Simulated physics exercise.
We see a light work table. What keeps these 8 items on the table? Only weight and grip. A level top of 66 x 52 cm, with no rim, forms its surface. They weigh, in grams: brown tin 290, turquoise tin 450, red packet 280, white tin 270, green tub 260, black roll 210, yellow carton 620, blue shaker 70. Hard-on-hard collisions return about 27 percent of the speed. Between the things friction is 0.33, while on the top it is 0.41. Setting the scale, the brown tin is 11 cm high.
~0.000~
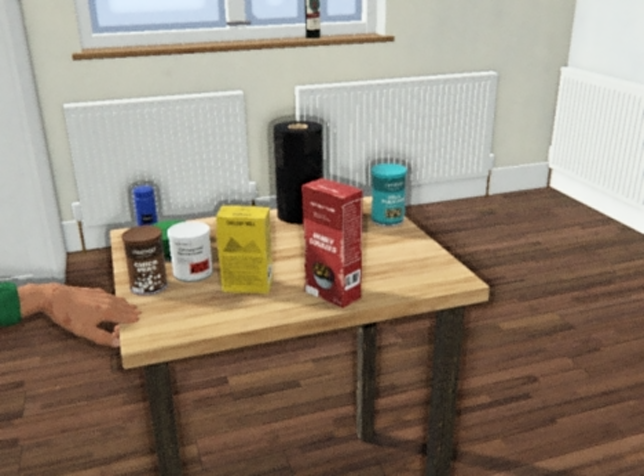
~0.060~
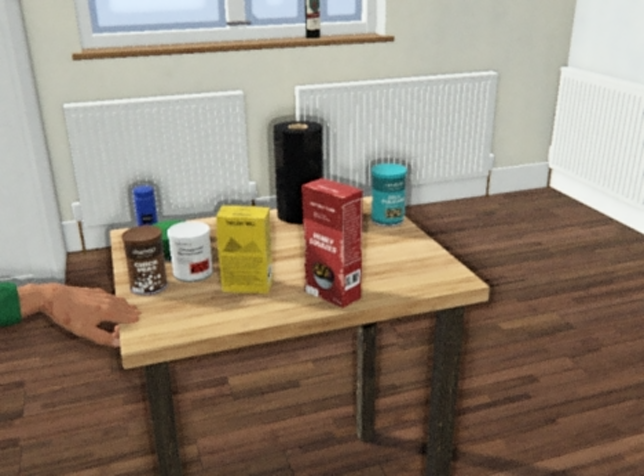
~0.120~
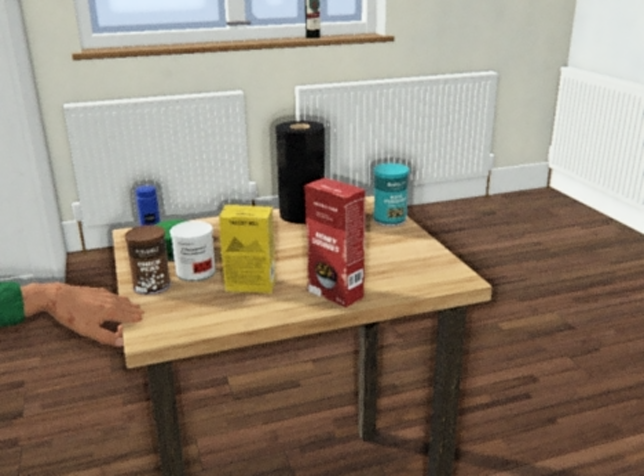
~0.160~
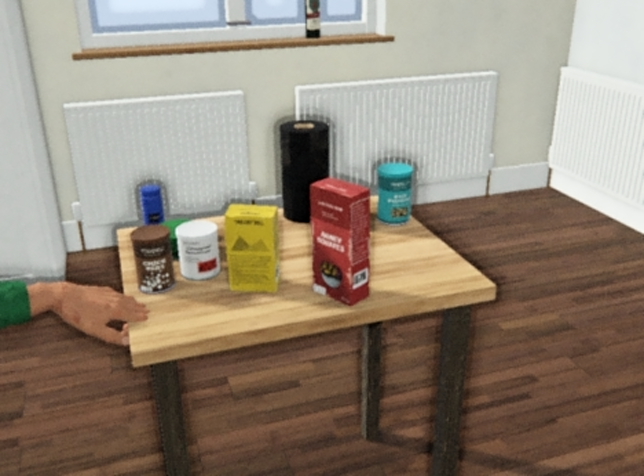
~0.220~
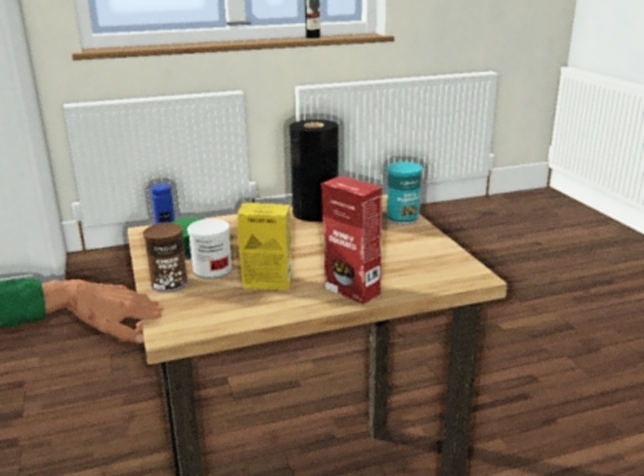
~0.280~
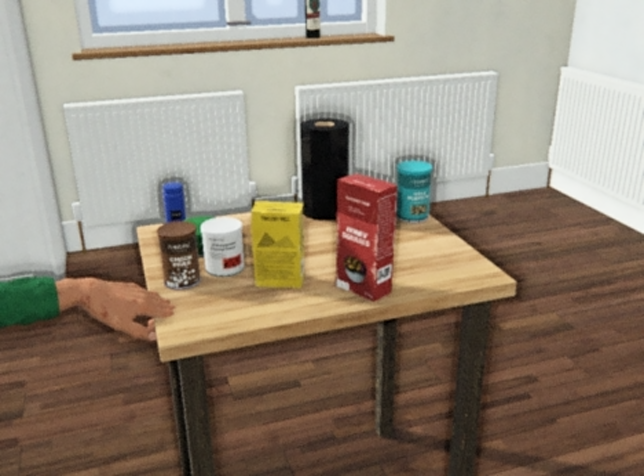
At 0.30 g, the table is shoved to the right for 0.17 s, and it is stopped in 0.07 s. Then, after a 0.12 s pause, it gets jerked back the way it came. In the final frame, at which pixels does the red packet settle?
The red packet settles near (380, 257).
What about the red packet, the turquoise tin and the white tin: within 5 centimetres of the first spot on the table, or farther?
Here is how it goes: The red packet moves off; next, the turquoise tin remains near its start; last, the white tin remains near its start.
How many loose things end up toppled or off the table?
The count comes out at 2.
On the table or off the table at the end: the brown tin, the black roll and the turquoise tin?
Well, the brown tin does not come off, the black roll does not come off, and the turquoise tin does not come off.
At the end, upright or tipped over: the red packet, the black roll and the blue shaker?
Final state - red packet: Goes over; black roll: Remains on its base; blue shaker: Goes over.
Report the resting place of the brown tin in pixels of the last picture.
Its centre ends close to (145, 260) in the last view.
After 0.58 s, table 2 cm from its start; red packet leaning 68° near (387, 242); blue shaker leaning 5°.
After 0.88 s, red packet on its side near (380, 257); blue shaker on its side.
After 1.38 s, blue shaker now off the table; red packet on its side near (380, 257).
By the end (1.6 s), off the table, blue shaker; tipped over on the table, red packet; the other 6 in place, give or take 5 cm. Seen from the same camera at the end, red packet near (380, 257).
